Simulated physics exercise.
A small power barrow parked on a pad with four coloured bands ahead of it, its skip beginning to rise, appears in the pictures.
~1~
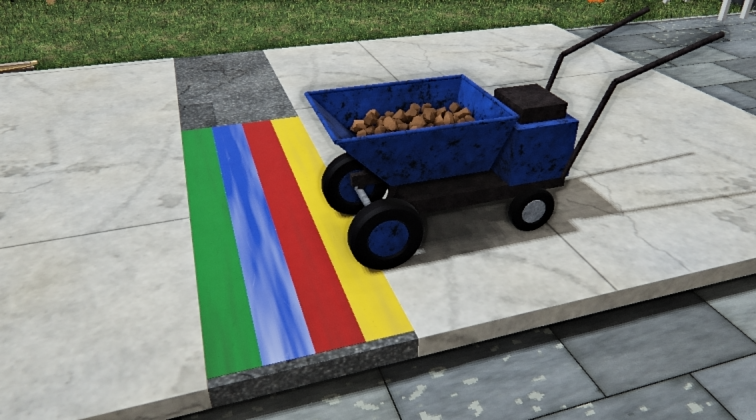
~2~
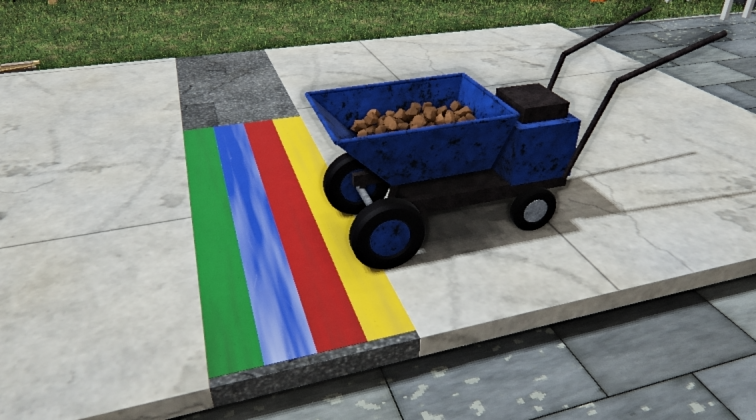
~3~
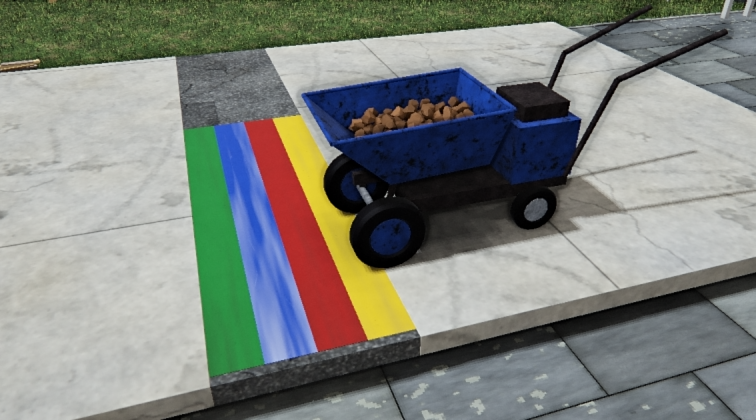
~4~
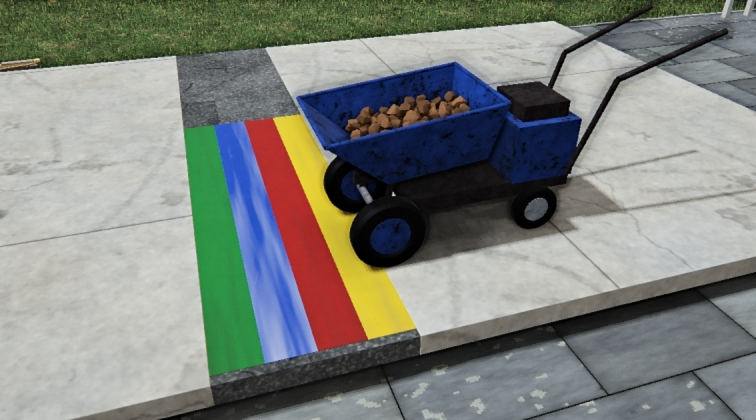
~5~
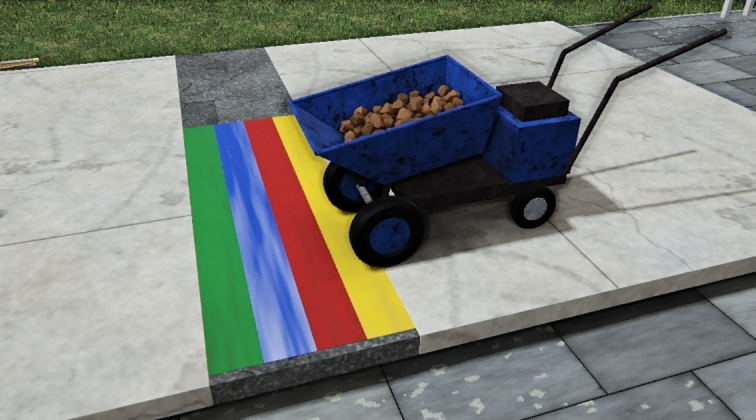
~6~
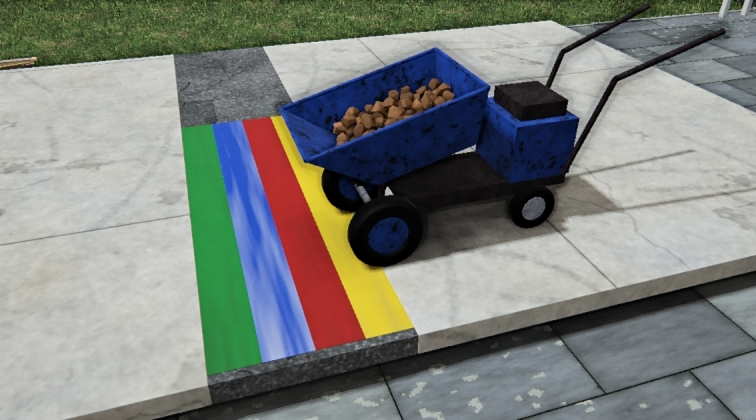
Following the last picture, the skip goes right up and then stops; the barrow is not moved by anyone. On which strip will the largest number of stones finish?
The largest number finish on the green strip.
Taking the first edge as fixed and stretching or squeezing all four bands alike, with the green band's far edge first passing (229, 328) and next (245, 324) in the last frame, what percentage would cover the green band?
Near 40 in a hundred and near 30 in a hundred.
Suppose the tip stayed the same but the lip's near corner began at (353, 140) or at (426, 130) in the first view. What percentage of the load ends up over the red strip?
Roughly 0 per cent, and 40 per cent.
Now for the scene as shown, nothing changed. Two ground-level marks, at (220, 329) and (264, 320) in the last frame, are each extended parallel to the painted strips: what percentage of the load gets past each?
Respectively 40 and 80 %.
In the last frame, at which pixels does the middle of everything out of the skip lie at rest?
Somewhere close to (209, 256) in the last picture.
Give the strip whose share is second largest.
That would be the blue strip.
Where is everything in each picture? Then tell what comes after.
In the first frame, lip of the skip at (336, 142), level; top of the load at (420, 123), clay clods; yellow strip at (371, 296); red strip at (325, 305); blue strip at (278, 316); green strip at (228, 326).
In the second frame, lip of the skip at (337, 143), level; top of the load at (430, 116).
In the third frame, lip of the skip at (333, 144), tipped barely; top of the load at (428, 113).
In the fourth frame, lip of the skip at (326, 148), tipped a little; top of the load at (434, 115).
In the fifth frame, lip of the skip at (317, 154), tipped a little; top of the load at (437, 107).
In the sixth frame, lip of the skip at (306, 161), tipped clearly; top of the load at (427, 102); yellow strip at (371, 293); red strip at (325, 302); blue strip at (278, 312); green strip at (228, 323).
Soon after the last picture, skip tipped steeply; all in the skip.
A little later, skip tipped steeply; most in the skip; a small part over the blue strip; a small part over the green strip.
Later still, skip tipped right over; a small part in the skip; a small part over the blue strip; about a third over the green strip; about a third off the paint.
At rest, skip tipped right over; a small part in the skip; none over the yellow strip; none over the red strip; a small part over the blue strip; about a third over the green strip; about a third off the paint.
